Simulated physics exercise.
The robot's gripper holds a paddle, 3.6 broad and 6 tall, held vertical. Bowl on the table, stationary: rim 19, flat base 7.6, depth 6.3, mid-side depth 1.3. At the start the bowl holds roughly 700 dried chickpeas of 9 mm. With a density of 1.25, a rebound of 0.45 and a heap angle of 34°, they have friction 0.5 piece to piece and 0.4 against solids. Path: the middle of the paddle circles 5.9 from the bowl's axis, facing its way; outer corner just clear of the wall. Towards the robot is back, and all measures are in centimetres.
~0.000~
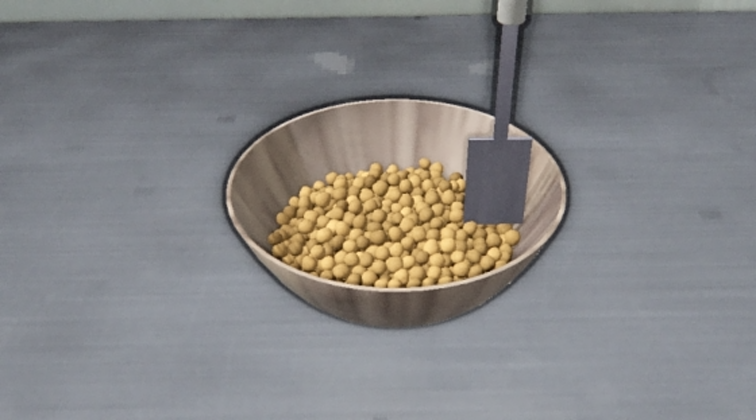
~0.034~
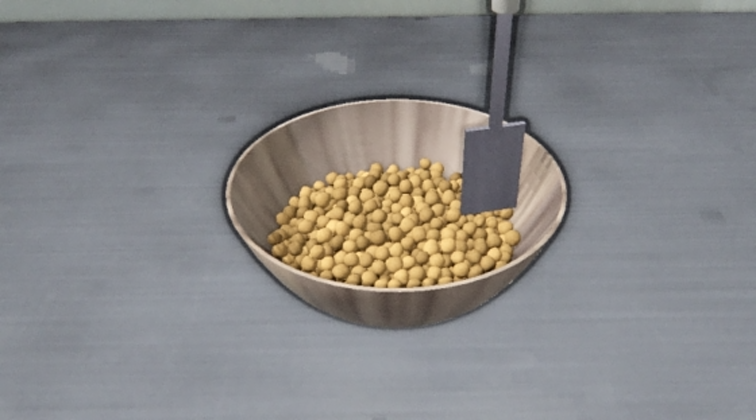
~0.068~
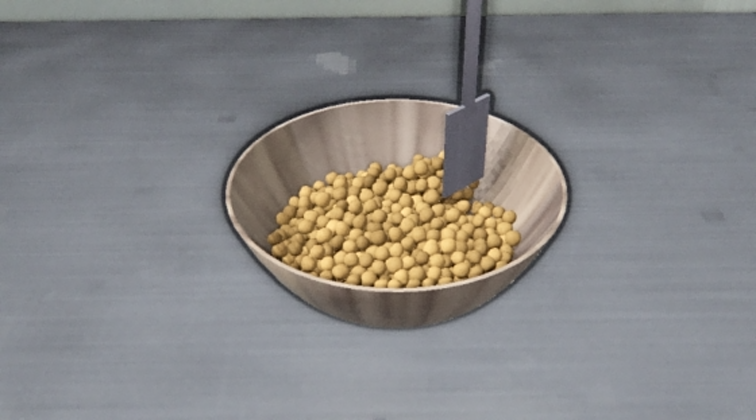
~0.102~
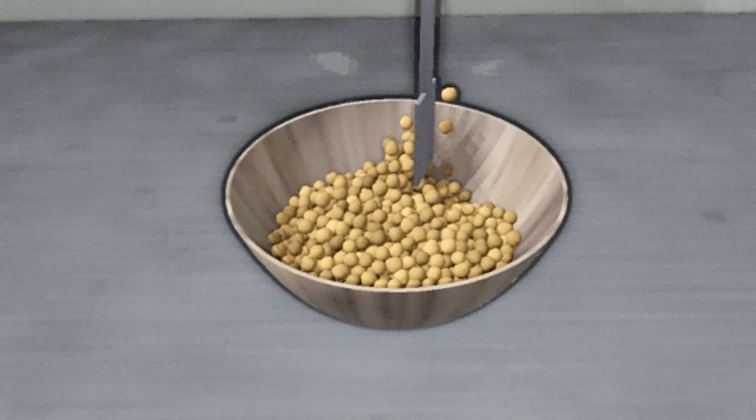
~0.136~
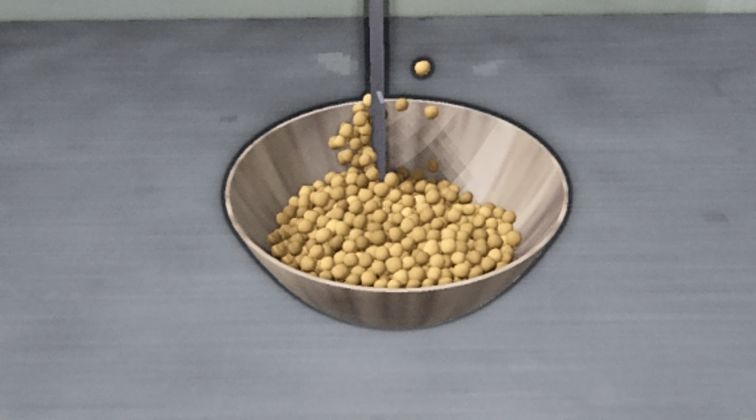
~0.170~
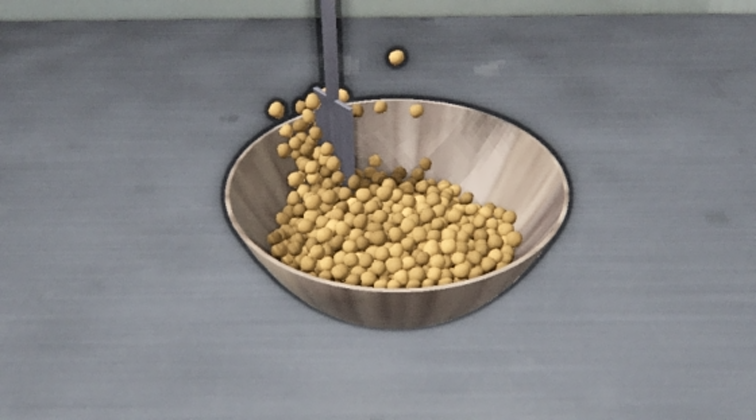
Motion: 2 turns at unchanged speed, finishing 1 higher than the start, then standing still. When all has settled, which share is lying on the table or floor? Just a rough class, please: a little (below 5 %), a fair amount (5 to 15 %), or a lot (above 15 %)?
A fair amount.
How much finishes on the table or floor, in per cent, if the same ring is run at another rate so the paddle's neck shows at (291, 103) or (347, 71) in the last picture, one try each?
About 15 and 5 per cent.
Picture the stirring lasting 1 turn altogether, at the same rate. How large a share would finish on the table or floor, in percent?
I'd reckon near 5 per cent.
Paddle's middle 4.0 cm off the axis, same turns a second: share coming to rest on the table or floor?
In that case some 15 %.
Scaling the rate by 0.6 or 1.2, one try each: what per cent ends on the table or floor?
Estimates in order: Near 0 % and near 10 %.
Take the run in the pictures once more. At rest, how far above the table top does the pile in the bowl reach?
4.5 cm, give or take.
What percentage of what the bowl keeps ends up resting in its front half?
It comes to near 50 percent.
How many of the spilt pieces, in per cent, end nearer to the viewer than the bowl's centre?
About 50 per cent.
By 0.44 s, 359° round, highest piece 12 above the table; 652 in the bowl, 22 on the table or floor, 21 in flight or on the tool.
By 0.70 s, 228° round, highest piece 6 above the table; 639 in the bowl, 55 on the table or floor, 1 in flight or on the tool.
By 1.03 s, 0° round, highest piece 4 above the table; 639 in the bowl, 56 on the table or floor.
By 1.73 s, 0° round, highest piece 4 above the table; 639 in the bowl, 56 on the table or floor.
Final count, 639 in the bowl, 56 on the table or floor. That is 8 % on the table or floor.
